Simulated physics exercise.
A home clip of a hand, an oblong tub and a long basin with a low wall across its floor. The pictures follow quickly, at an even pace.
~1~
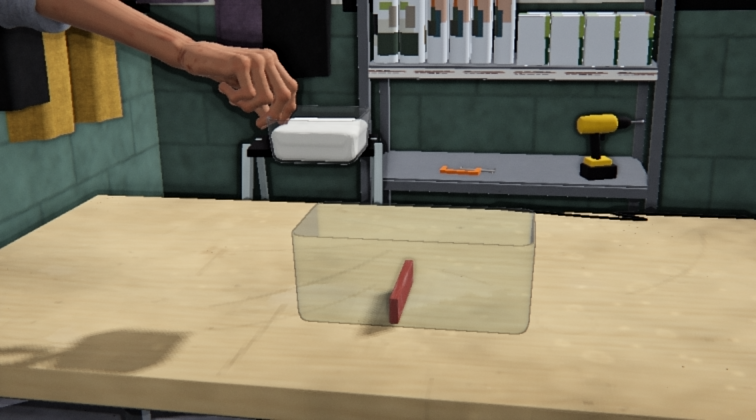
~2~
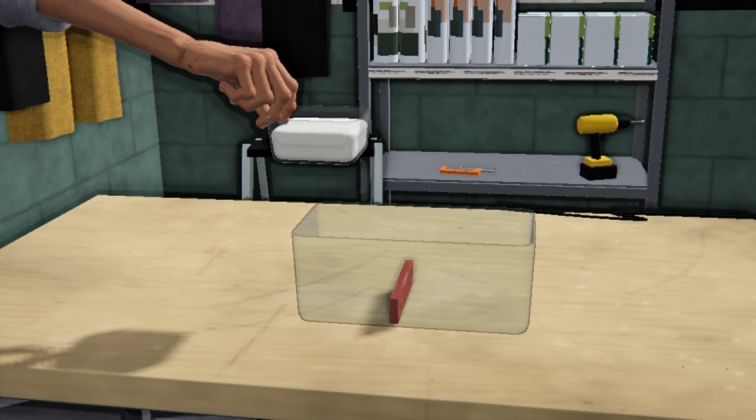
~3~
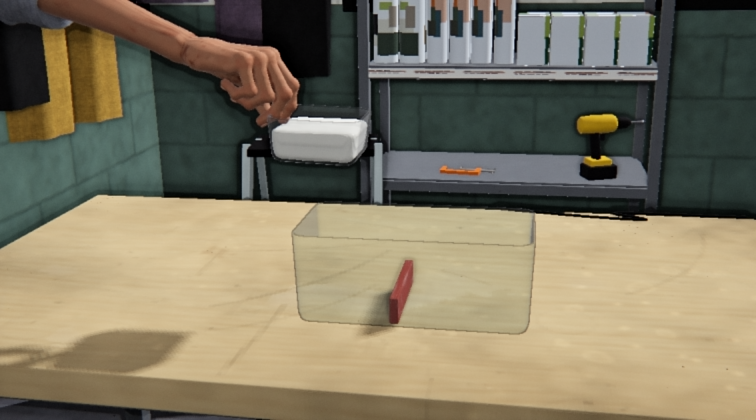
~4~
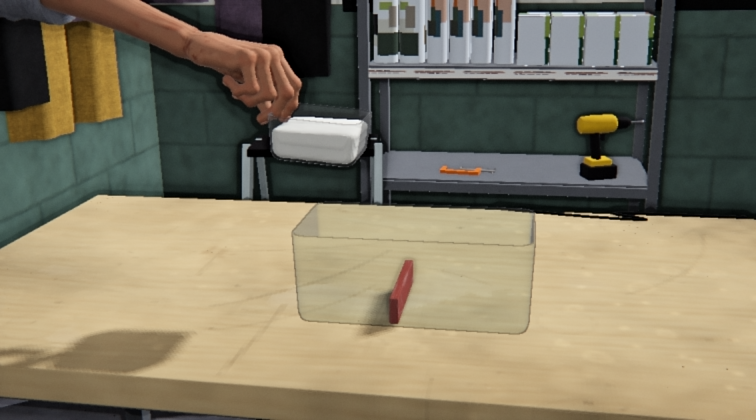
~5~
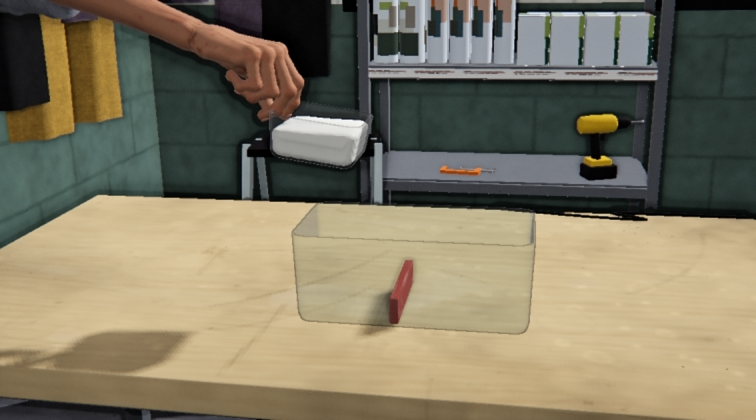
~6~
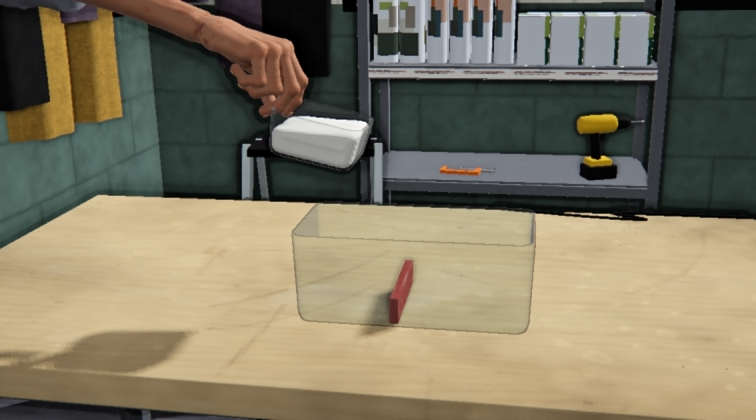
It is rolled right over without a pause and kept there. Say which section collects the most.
It is the right-hand one.
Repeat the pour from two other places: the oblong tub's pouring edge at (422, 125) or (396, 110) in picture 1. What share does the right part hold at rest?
About 95 and 90 per cent.
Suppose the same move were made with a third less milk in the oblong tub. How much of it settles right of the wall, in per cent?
Roughly 35 in a hundred.
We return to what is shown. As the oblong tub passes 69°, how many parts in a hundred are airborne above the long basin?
It comes to 40 per cent or so.
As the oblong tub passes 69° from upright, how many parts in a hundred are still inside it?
It comes to 45 per cent or so.
A moment on, the tilt is 69° and 45 per cent is still to pour, 4 is left of the wall and 10 right of it.
Next, the tilt is 94° and 10 per cent is still to pour, 20 is left of the wall and 63 right of it.
Then the tilt is 94° and 1 per cent is still to pour, 33 is left of the wall and 63 right of it.
Later the tilt is 94° and 0 per cent is still to pour, 35 is left of the wall and 64 right of it.
Finally, 35 per cent lies left of the wall, 64 right of it and 1 outside.
